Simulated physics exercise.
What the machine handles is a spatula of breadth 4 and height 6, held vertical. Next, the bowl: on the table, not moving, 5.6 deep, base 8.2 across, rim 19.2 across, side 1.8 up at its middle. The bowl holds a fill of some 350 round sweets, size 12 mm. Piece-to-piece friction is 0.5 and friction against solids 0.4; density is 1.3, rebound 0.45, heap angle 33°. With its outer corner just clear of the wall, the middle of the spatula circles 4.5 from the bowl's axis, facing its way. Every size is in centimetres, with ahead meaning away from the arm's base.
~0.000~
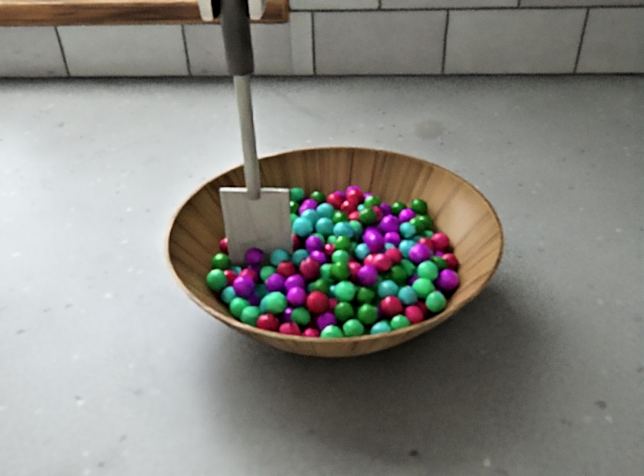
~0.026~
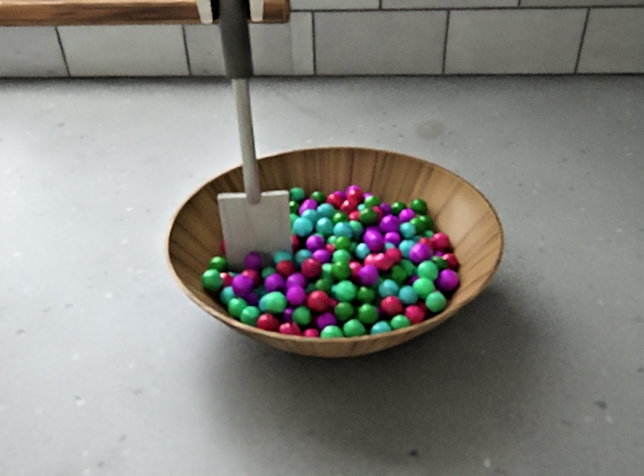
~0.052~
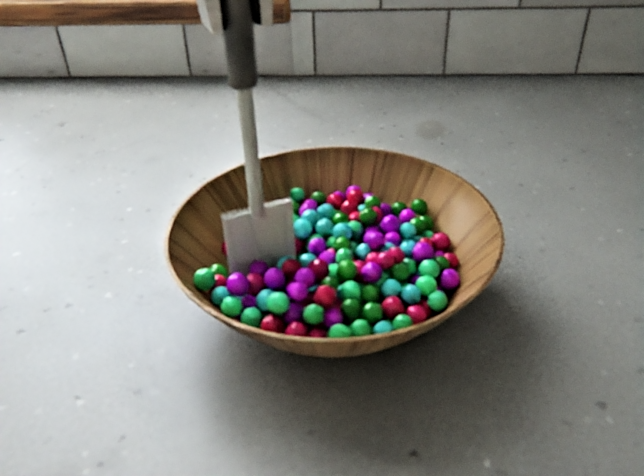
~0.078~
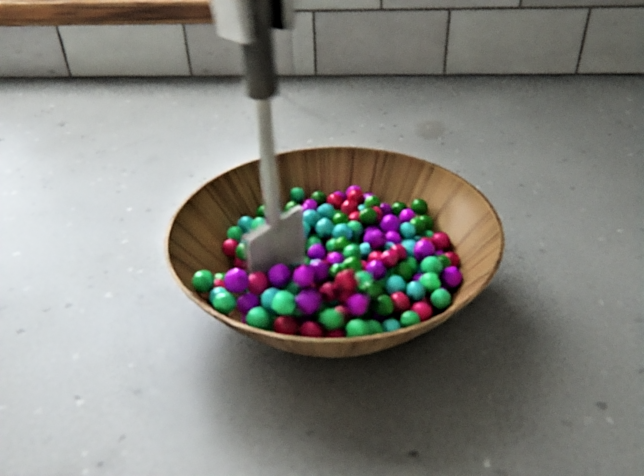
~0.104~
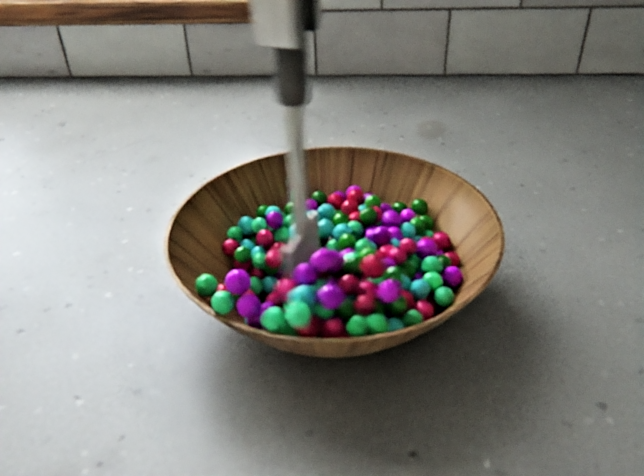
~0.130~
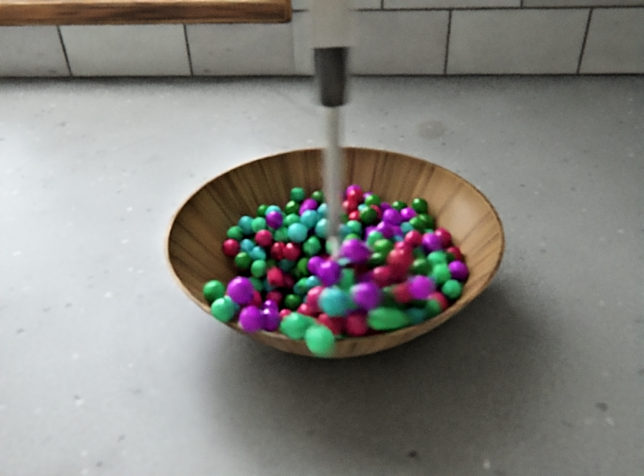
On a grey kitchen counter, a machine-held spatula sweeping and turning through colourful round sweets in a wooden bowl, pushing them rightward.
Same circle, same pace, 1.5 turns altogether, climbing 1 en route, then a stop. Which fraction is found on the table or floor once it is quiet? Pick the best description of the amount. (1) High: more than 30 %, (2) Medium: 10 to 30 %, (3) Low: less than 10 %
1.
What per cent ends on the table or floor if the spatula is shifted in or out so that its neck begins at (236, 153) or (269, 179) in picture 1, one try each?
I'd put it at around 35 and 30 percent.
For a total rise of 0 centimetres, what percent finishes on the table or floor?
50 %.
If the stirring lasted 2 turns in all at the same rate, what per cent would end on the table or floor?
Roughly 45 per cent would end up there.
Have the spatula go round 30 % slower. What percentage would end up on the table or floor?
Near 25 in a hundred, it would be.
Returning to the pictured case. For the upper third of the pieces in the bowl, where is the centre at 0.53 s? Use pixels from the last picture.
About (317, 308).
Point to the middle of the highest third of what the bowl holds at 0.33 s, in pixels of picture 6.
Upper-third centre: Approx. (318, 176) px.
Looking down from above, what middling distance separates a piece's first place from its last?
I'd estimate close to 10 cm.
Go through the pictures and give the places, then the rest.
In the first frame, spatula neck at (252, 167), 0° round; upper third of the load around (344, 249), from x 215 to 450, top at y 195; 347 in the bowl.
In the second frame, spatula neck at (250, 171), 7° round; upper third of the load around (342, 253), from x 210 to 450, top at y 195.
In the third frame, spatula neck at (255, 184), 28° round; upper third of the load around (335, 262), from x 205 to 450, top at y 195.
In the fourth frame, spatula neck at (272, 197), 50° round; upper third of the load around (337, 272), from x 205 to 450, top at y 195.
In the fifth frame, spatula neck at (300, 205), 73° round; upper third of the load around (349, 269), from x 205 to 450, top at y 195.
In the sixth frame, spatula neck at (335, 207), 95° round; upper third of the load around (373, 275), from x 215 to 455, top at y 195; 345 in the bowl, 2 in flight or on the tool.
By 0.33 s, 266° round, highest piece 10 above the table; 277 in the bowl, 40 on the table or floor, 30 in flight or on the tool.
By 0.53 s, 77° round, highest piece 8 above the table; 231 in the bowl, 104 on the table or floor, 12 in flight or on the tool.
By 0.82 s, 180° round, highest piece 5 above the table; 214 in the bowl, 133 on the table or floor.
By 1.52 s, 180° round, highest piece 5 above the table; 214 in the bowl, 133 on the table or floor.
Final count, 214 in the bowl, 133 on the table or floor. That is 38 % on the table or floor.
